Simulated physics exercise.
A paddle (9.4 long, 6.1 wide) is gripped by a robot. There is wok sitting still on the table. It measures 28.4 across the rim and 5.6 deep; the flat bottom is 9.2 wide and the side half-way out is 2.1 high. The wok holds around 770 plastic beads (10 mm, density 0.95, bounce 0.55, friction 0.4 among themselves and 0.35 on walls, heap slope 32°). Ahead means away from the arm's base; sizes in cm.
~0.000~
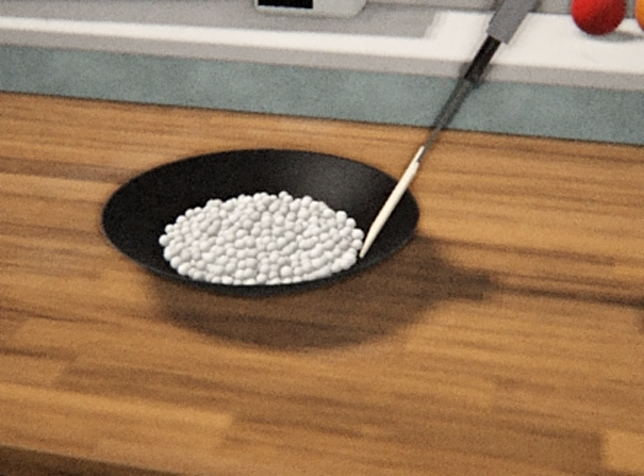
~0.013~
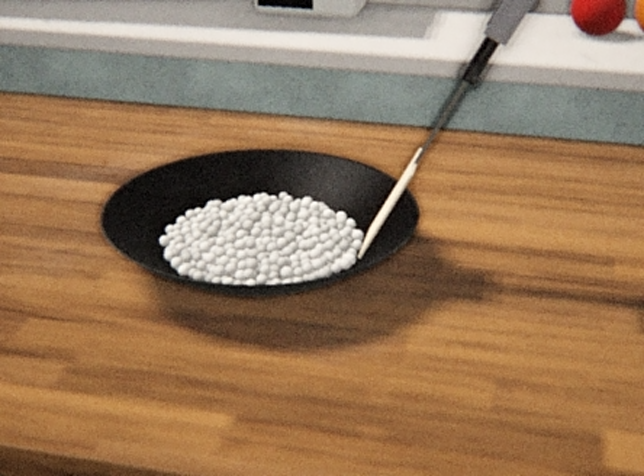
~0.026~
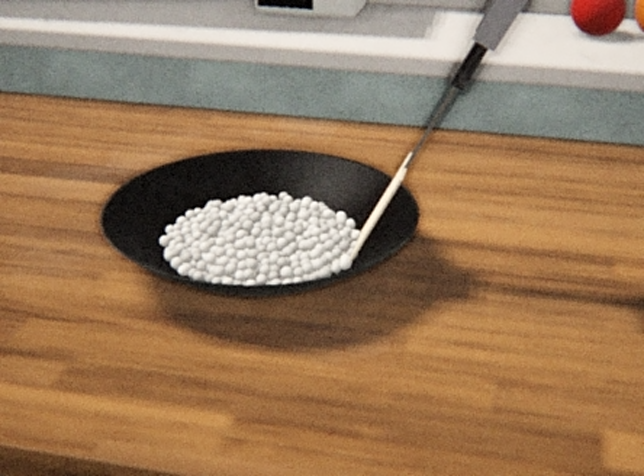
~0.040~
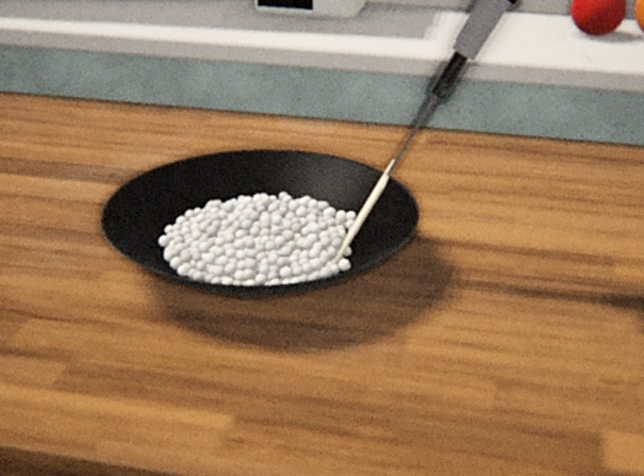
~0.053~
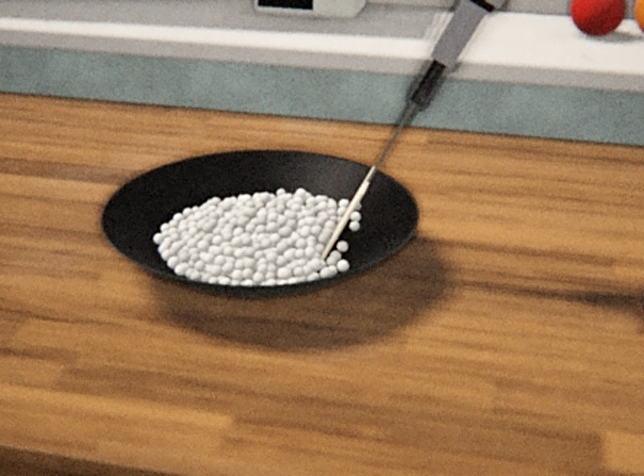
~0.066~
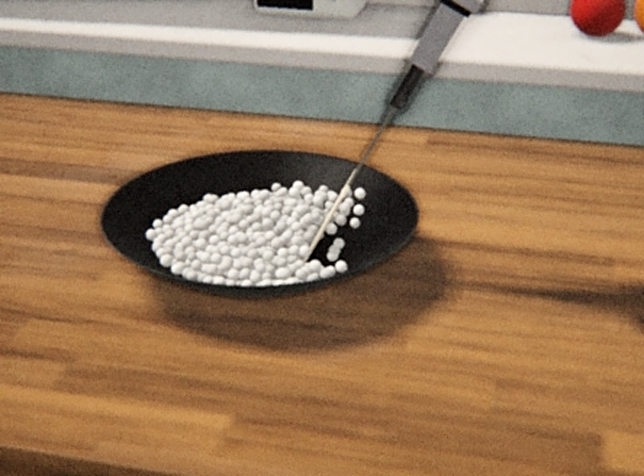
In the video, a robotic arm holding a thin, pale paddle lowers it slightly and moves it left through white beads in a stationary black wok on a wooden table, pushing the pile leftward while a few beads separate behind it.
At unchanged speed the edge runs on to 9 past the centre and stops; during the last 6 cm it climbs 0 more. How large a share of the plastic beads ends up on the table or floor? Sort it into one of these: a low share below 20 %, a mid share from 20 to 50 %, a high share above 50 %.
A mid share, from 20 to 50 %.
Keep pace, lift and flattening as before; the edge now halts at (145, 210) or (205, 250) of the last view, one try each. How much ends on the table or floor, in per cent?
Respectively about 40 and 15 percent end on the table or floor.
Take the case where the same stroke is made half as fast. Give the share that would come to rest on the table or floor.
Around 15 per cent would finish on the table or floor.
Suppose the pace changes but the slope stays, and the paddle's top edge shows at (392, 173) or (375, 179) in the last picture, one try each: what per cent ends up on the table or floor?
Respectively, some 10 and 25 per cent.
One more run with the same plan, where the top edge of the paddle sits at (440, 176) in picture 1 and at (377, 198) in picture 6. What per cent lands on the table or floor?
Off the vessel, on the table or floor: Some 35 percent.
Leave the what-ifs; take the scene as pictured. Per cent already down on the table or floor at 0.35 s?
Roughly 25 percent.
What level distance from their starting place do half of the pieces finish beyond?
It works out to roughly 6 cm.
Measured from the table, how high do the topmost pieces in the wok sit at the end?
Peak at rest, approximately 5.0 centimetres.
After 0.10 s, sloping 63°, highest piece 8 above the table; 773 in the wok.
After 0.13 s, sloping 63°, highest piece 9 above the table; 772 in the wok, 1 on the blade or in flight.
After 0.35 s, sloping 63°, highest piece 10 above the table; 479 in the wok, 191 on the table or floor, 103 on the blade or in flight.
After 1.40 s, sloping 63°, highest piece 5 above the table; 478 in the wok, 295 on the table or floor.
At rest, 478 in the wok, 295 on the table or floor. That is 38 % on the table or floor.
